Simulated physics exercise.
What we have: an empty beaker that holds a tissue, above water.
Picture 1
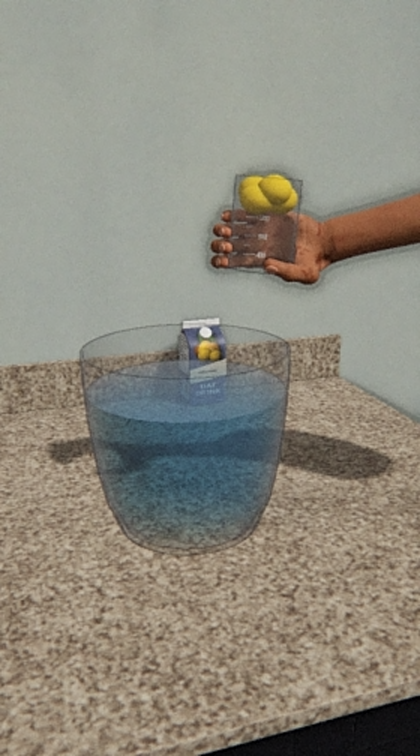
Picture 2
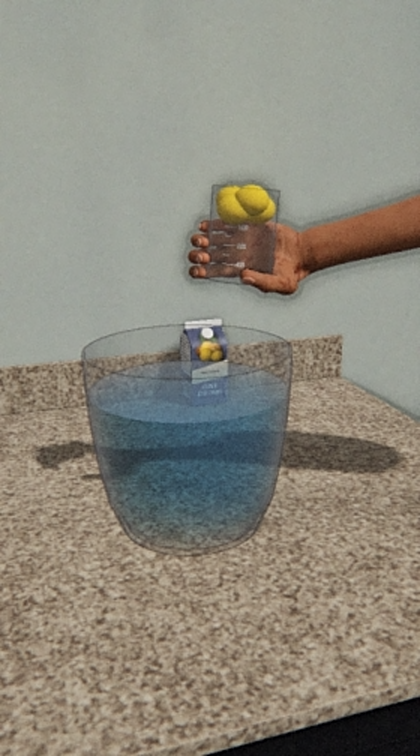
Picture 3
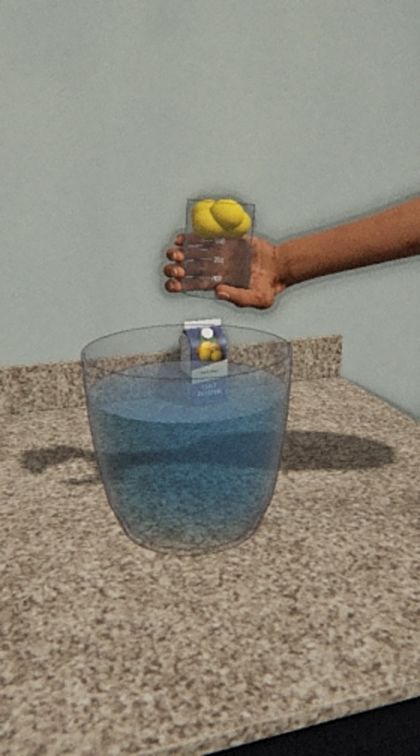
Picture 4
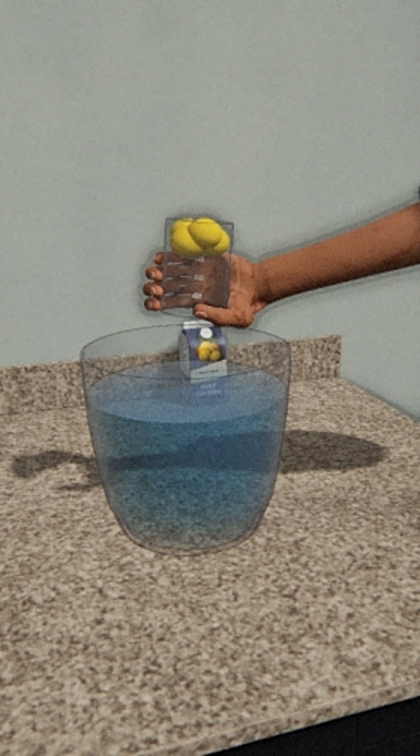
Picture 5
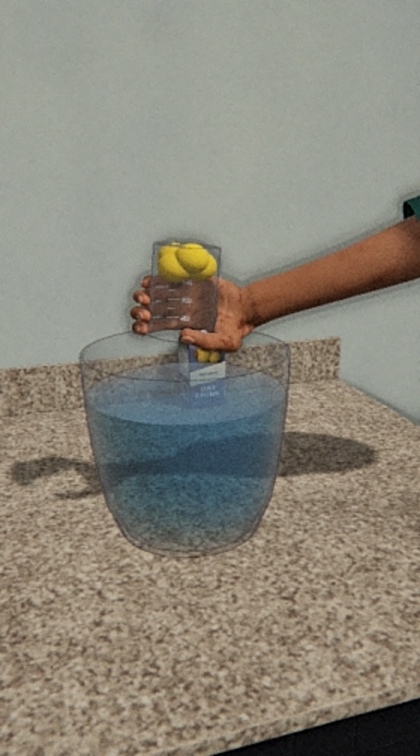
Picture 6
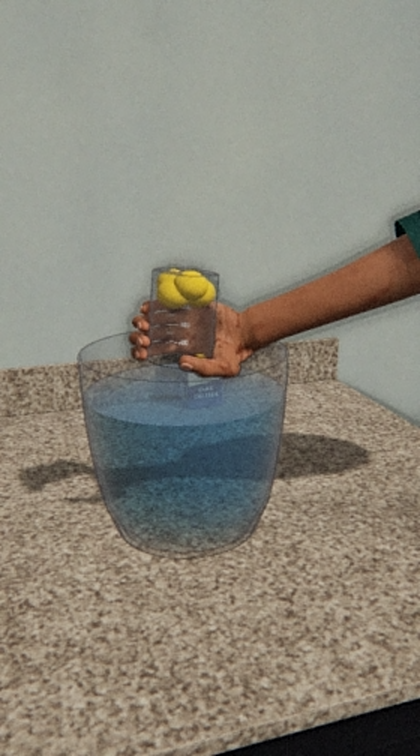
On a speckled stone counter, a hand lowering an upside-down clear beaker with yellow contents leftward and down over a tub of blue water.
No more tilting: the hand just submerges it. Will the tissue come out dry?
Under the surface the tissue keeps dry.
Soon after, the beaker enters the water.
Later, air is trapped inside and holds the level down.
In the end, the beaker is under, still full of air, and the tissue is dry.
